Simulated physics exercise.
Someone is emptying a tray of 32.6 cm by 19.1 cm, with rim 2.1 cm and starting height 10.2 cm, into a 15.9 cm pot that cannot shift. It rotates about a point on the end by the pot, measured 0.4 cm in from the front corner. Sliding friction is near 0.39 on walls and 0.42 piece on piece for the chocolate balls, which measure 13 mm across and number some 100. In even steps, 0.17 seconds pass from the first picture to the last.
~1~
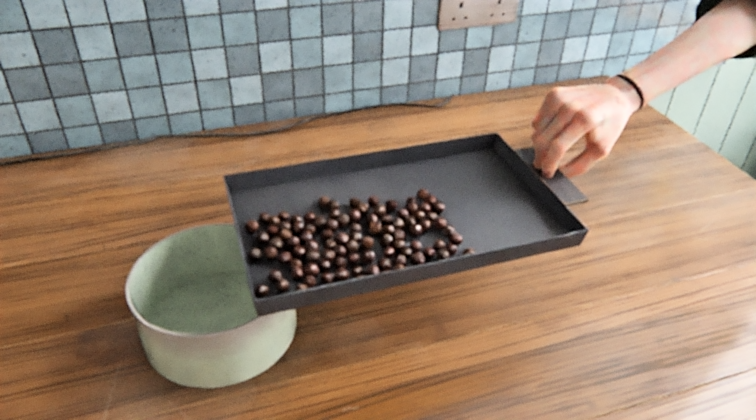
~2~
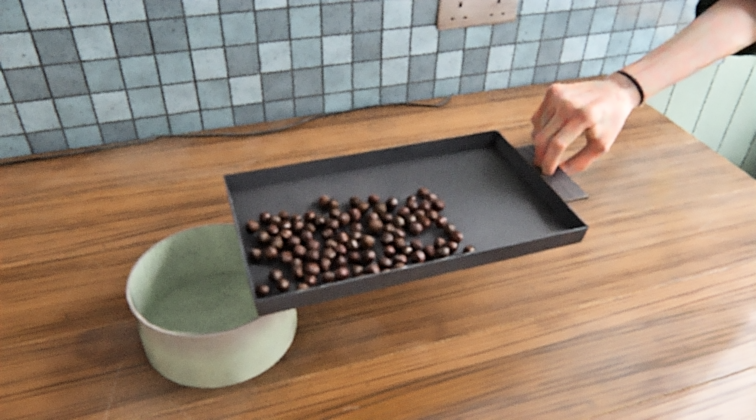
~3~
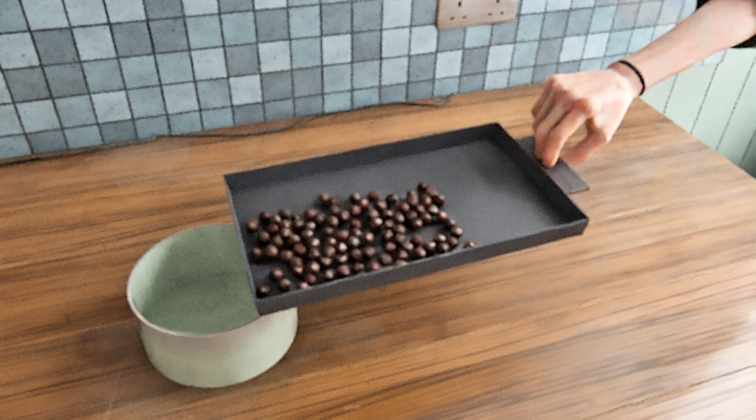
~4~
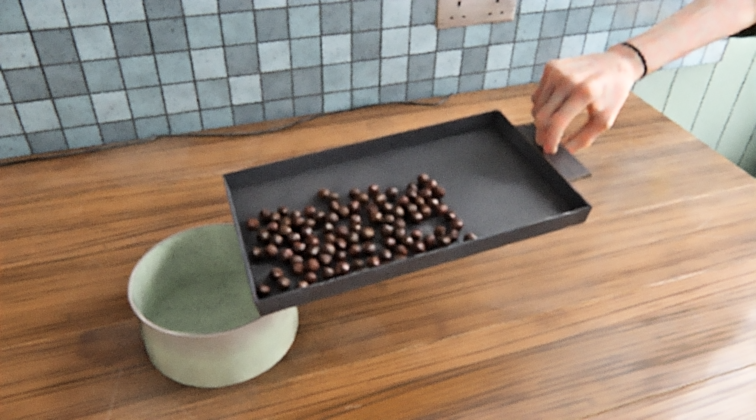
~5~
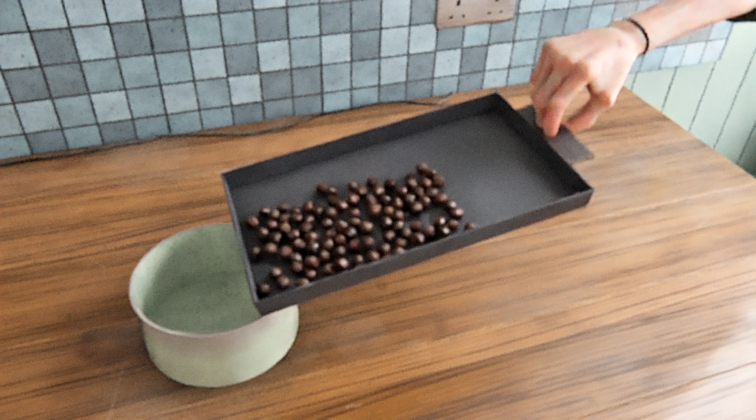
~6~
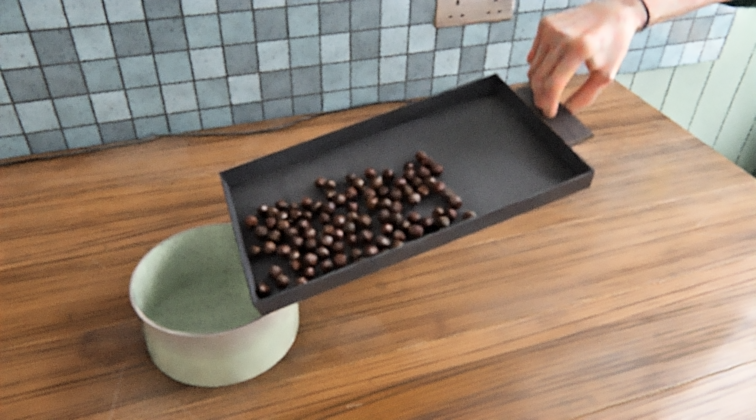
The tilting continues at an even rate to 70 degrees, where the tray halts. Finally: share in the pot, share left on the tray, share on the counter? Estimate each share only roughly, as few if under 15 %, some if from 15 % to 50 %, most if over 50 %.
Roughly: Pot few, tray most, counter few.
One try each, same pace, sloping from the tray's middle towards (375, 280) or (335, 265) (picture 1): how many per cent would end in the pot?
I'd put it at about 0 per cent for the first tilt and about 0 per cent for the second.
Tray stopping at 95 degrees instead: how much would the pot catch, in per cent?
Near 60 %, then.
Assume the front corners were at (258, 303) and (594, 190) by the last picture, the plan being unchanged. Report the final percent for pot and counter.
That works out as pot 0 and counter 0.
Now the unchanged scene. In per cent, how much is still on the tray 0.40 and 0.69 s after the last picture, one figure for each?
Sequence: 100; 95.
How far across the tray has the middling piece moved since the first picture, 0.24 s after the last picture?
I'd say close to 4 centimetres.
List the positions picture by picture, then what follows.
The first frame shows tray tilt 0 degrees, front corners at (256, 299) and (585, 229); middle of the pieces at (355, 238); pot at (211, 274).
The second frame shows tray tilt 1 degrees, front corners at (257, 299) and (585, 226); middle of the pieces at (355, 237).
The third frame shows tray tilt 2 degrees, front corners at (257, 299) and (587, 218); middle of the pieces at (355, 234).
The fourth frame shows tray tilt 5 degrees, front corners at (257, 299) and (589, 205), lowest corner left front; middle of the pieces at (355, 230).
The fifth frame shows tray tilt 9 degrees, front corners at (256, 300) and (591, 188), lowest corner left front; middle of the pieces at (354, 224).
The sixth frame shows tray tilt 13 degrees, front corners at (256, 301) and (591, 170), lowest corner left front; middle of the pieces at (352, 218); pot at (214, 273).
Then, 0.24 s after the last picture, tilt 42 degrees; the tray holds 100 %, the pot 0 %.
Then, 0.40 s after the last picture, tilt 61 degrees; the tray holds 100 %, the pot 0 %.
Then, 0.69 s after the last picture, tilt 70 degrees; the tray holds 95 %, the pot 0 %.
In the end, pot 5 %, tray 95 %, counter 0 %.
